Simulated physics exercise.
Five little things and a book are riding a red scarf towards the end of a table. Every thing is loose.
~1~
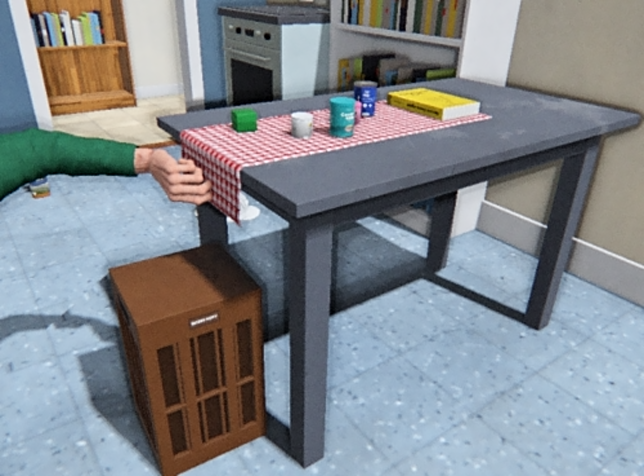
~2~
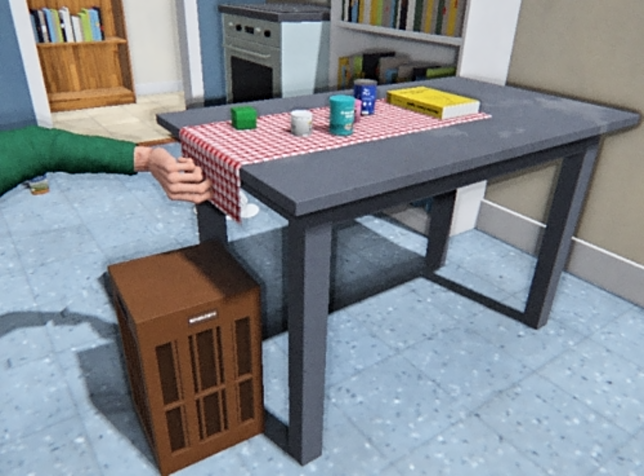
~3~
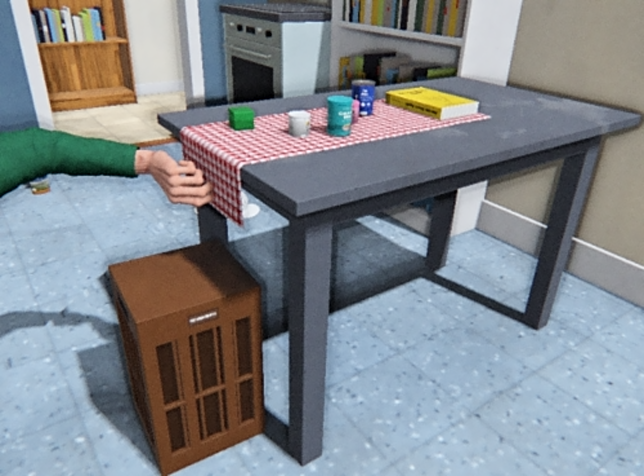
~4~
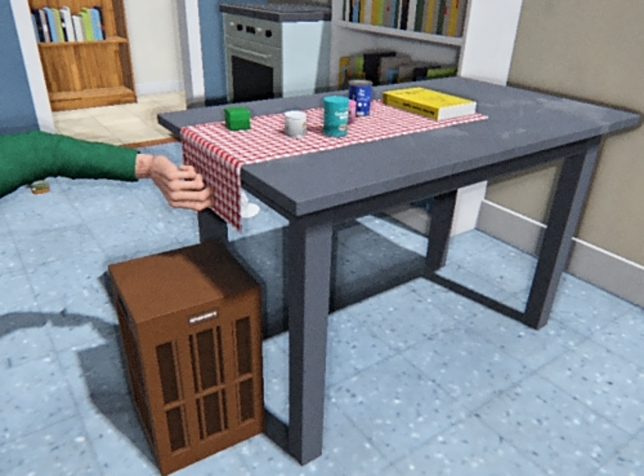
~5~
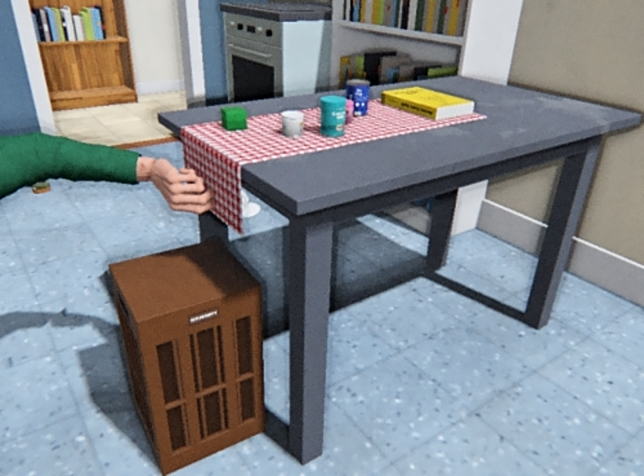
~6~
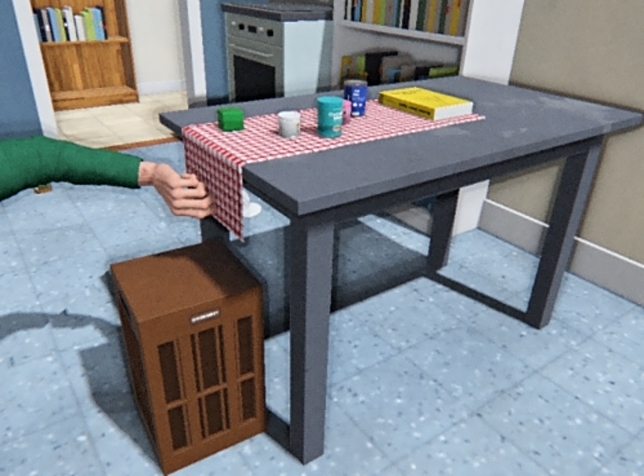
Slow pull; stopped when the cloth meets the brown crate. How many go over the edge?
I expect one of them not to stay on top.
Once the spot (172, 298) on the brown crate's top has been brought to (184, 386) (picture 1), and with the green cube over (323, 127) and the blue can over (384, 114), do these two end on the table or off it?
The green cube is lost; the blue can stays put.
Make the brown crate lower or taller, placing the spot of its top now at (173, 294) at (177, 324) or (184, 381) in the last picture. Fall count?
You'd get 2 and then 4.
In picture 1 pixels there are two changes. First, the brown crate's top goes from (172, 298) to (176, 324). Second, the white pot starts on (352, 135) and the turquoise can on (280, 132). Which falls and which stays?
As for the white pot, it stays in place; as for the turquoise can, it leaves the top.
Soon after, hem near (214, 227); all still up.
Then, hem near (215, 245); all still up.
Further on, hem on the crate; green cube gone.
At rest, hem on the crate; green cube gone. It carries off one.
